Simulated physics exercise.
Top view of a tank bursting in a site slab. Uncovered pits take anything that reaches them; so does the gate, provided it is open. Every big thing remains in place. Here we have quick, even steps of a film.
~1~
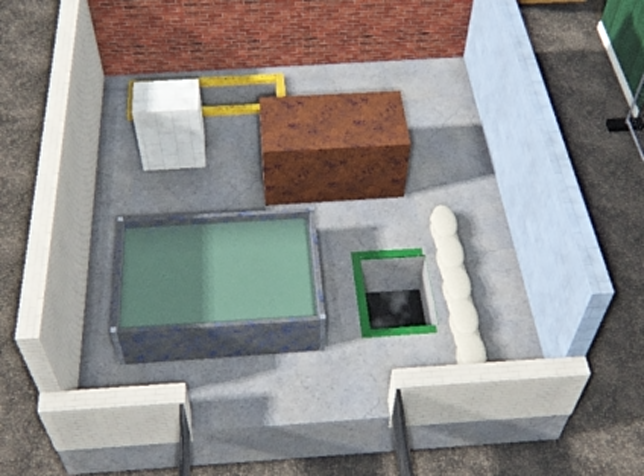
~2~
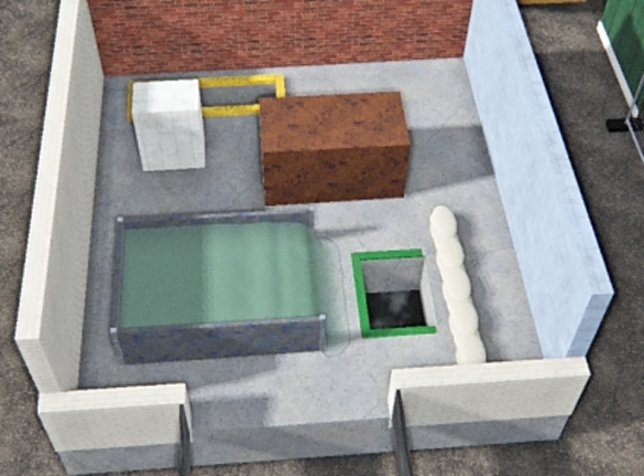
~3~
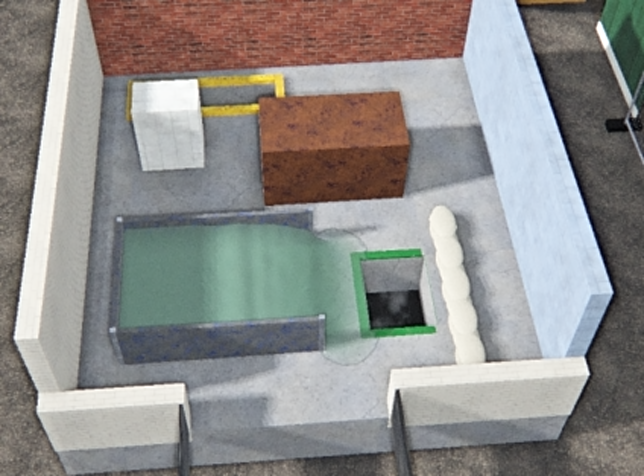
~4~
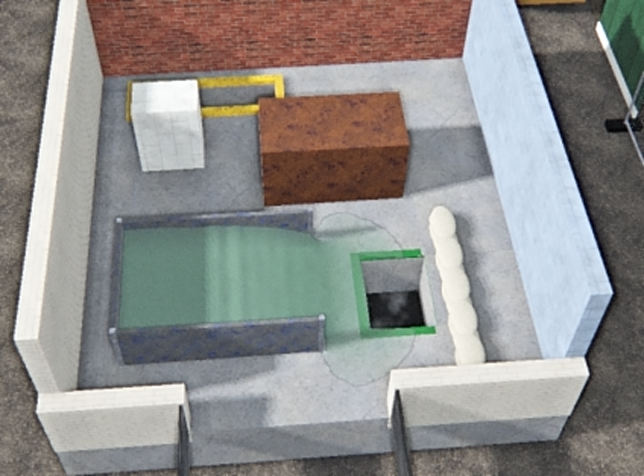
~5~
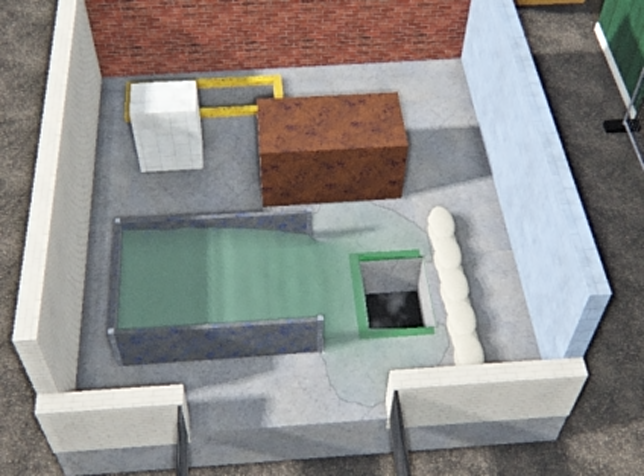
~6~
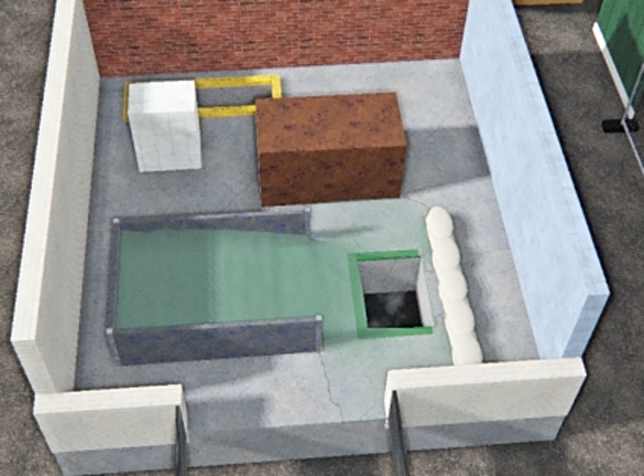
Green water pours from the tank's open right end and spreads around the green-edged pit.
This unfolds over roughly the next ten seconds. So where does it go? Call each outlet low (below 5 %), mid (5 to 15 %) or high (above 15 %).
Outlets - gate: Low; yellow pit: Low; green pit: High.
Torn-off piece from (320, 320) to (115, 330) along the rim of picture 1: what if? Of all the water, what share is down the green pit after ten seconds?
Green 0 %.
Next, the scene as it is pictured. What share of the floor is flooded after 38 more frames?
The answer is around 50 per cent.
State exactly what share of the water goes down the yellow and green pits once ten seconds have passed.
0 in a hundred, then 68 in a hundred.
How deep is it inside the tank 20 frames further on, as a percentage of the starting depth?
Estimate: Around 24 %.
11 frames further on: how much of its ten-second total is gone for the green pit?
Close to 50 out of every hundred.
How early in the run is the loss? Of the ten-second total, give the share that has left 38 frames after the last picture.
It should be close to 90 percent by then.
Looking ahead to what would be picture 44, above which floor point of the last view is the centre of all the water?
I'd point to (335, 238).
A moment on, water covers 20 % of the floor; the gate 0 %, the yellow pit 0 %, the green pit 21 %.
Next, water covers 25 % of the floor; the gate 0 %, the yellow pit 0 %, the green pit 36 %.
Then, water covers 40 % of the floor; the gate 1 %, the yellow pit 0 %, the green pit 51 %.
Later, water covers 50 % of the floor; the gate 2 %, the yellow pit 0 %, the green pit 62 %.
In the end, water covers 65 % of the floor; the gate 2 %, the yellow pit 0 %, the green pit 69 %.
